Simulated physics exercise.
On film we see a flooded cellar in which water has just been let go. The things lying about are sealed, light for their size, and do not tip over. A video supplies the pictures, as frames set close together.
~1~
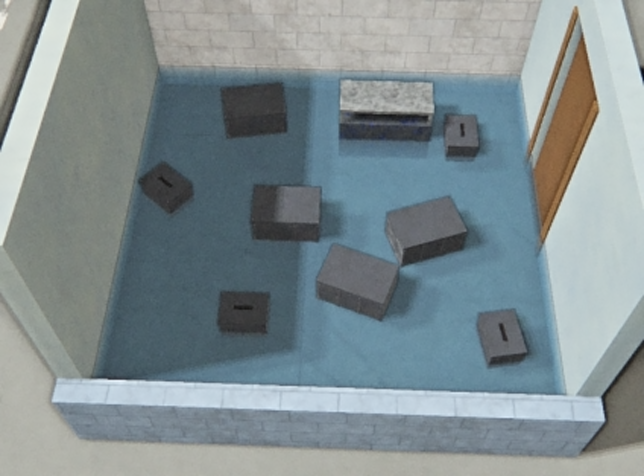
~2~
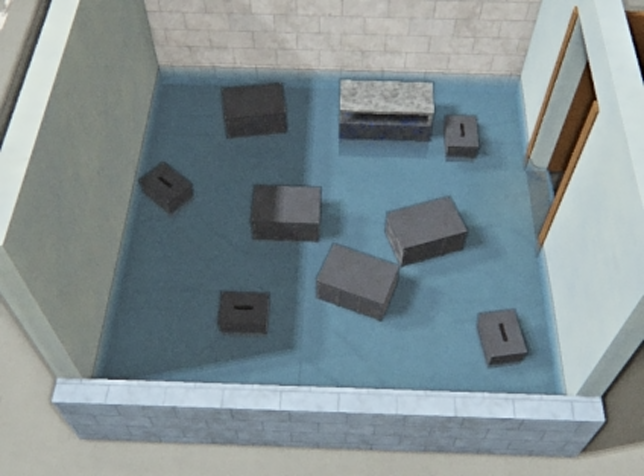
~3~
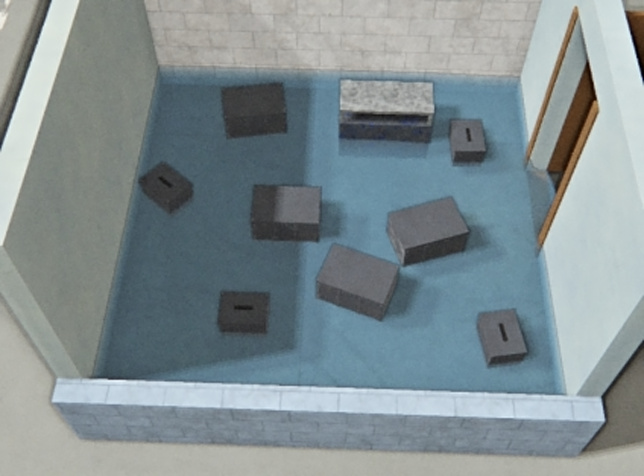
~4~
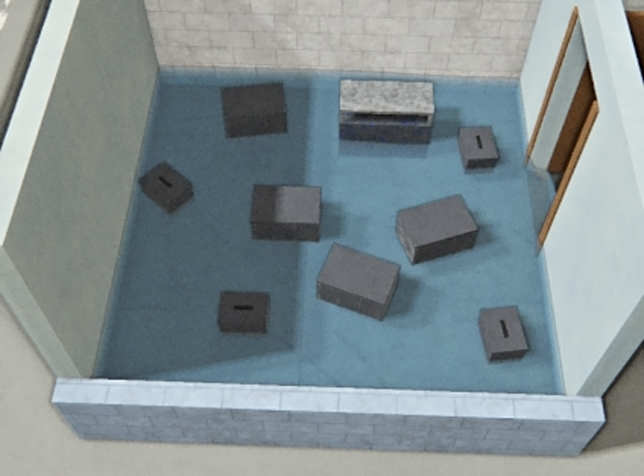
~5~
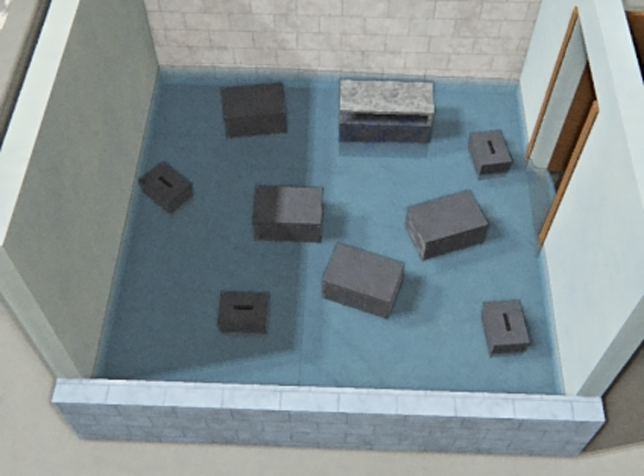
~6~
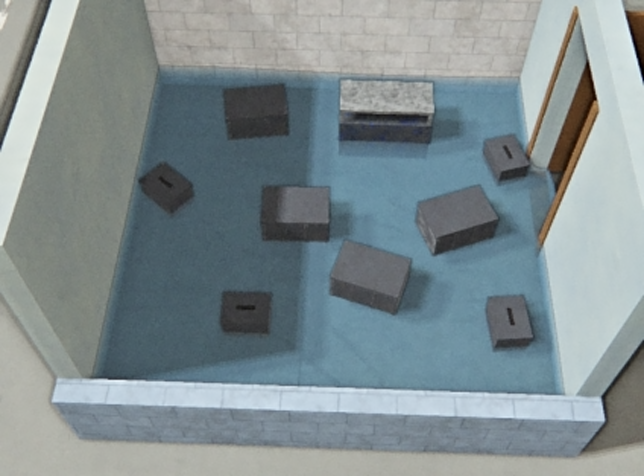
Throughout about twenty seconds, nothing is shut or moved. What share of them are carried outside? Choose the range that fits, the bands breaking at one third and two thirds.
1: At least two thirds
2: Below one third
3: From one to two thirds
From one to two thirds (3).
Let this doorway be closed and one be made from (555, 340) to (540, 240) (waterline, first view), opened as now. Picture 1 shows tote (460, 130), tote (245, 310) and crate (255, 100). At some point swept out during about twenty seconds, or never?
The first one exits, the second exits, the third never exits.
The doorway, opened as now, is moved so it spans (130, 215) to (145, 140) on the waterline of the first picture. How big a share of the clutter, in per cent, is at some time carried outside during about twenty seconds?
Near 60 in a hundred.
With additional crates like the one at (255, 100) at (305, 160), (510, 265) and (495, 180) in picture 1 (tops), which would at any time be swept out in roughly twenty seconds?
Taken in the given order, the three: Exits at some point, exits at some point and exits at some point.
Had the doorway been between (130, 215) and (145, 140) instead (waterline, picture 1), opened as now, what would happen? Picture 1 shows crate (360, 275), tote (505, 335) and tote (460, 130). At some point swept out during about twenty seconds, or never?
Outcome by item: Exited / retained / retained.
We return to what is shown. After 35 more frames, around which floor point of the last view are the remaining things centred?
The average sits close to (309, 219).
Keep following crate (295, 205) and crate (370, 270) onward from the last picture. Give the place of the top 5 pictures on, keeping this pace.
(341, 205) and (417, 259), roughly.
A moment on, 2 of 8 are out; 6 afloat.
Next, 3 of 8 are out; 5 afloat.
Later, 5 of 8 are out; 3 afloat.
In the end, 5 of 8 are out; 3 afloat.
